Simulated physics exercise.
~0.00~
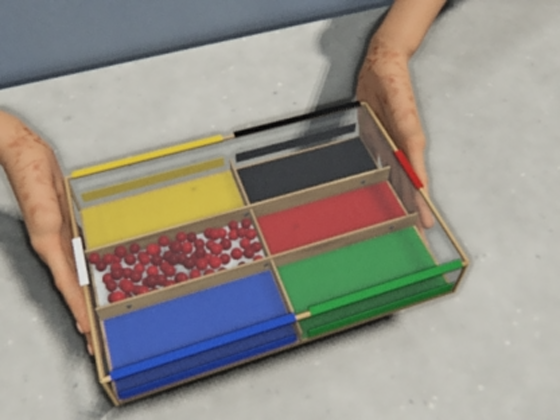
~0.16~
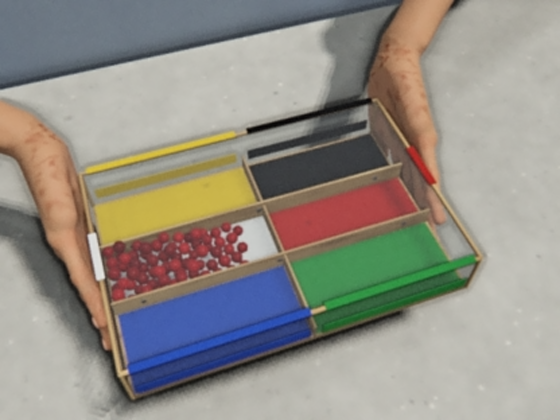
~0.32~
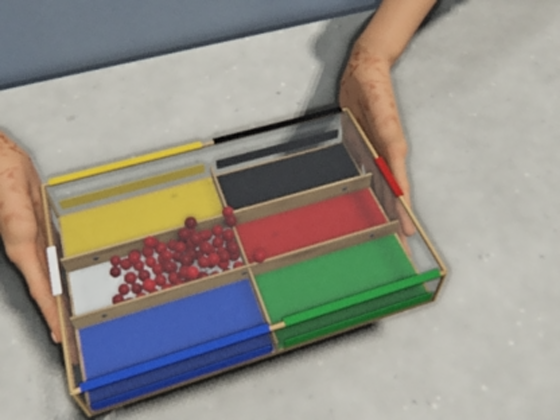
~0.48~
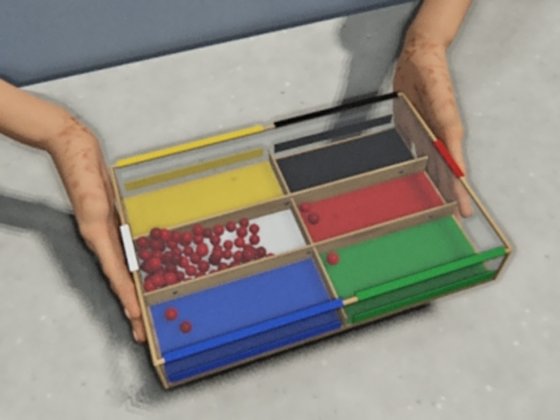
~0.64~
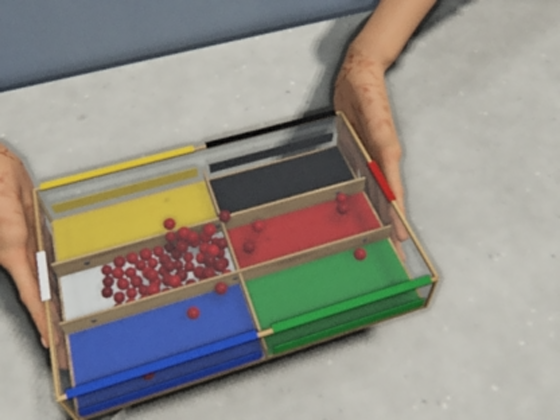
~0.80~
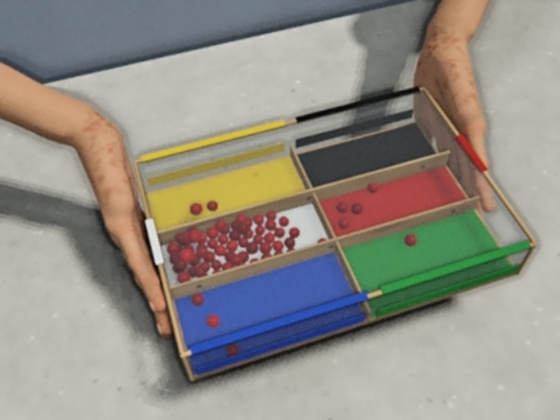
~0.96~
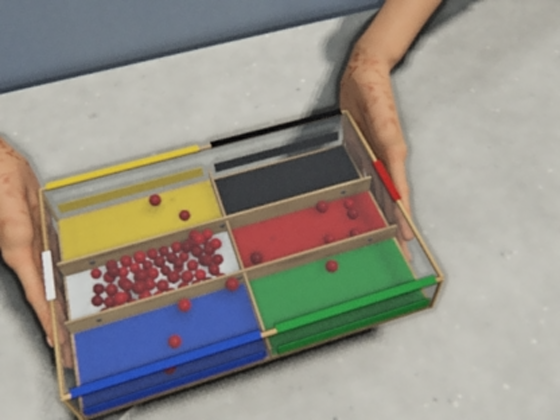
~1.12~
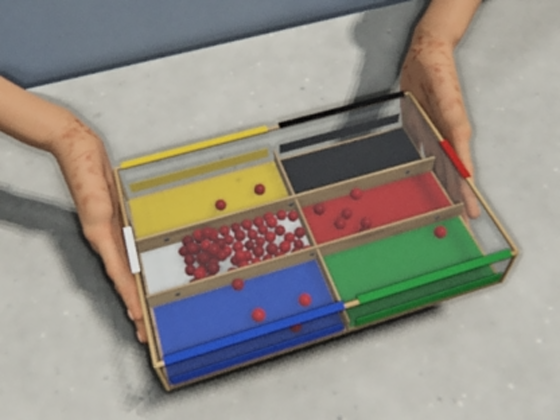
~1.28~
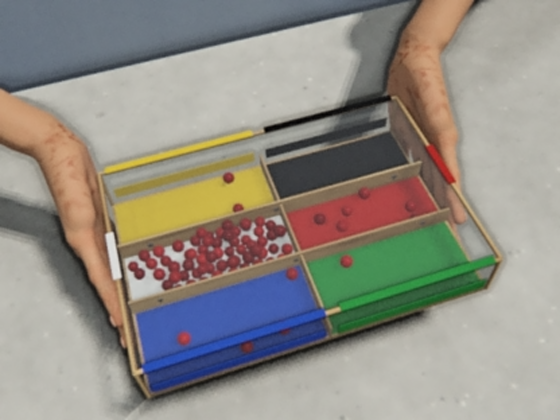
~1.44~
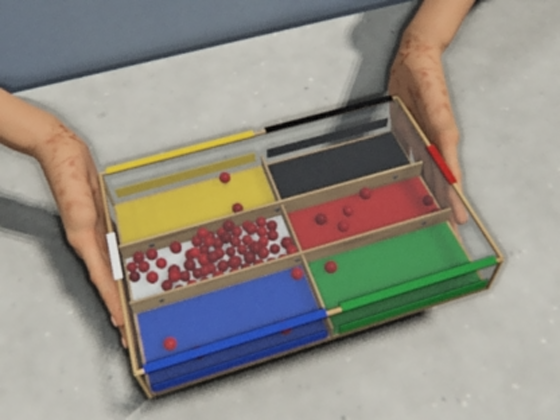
Red berries in a shaken, divided box scatter from the white section, where most still remain.
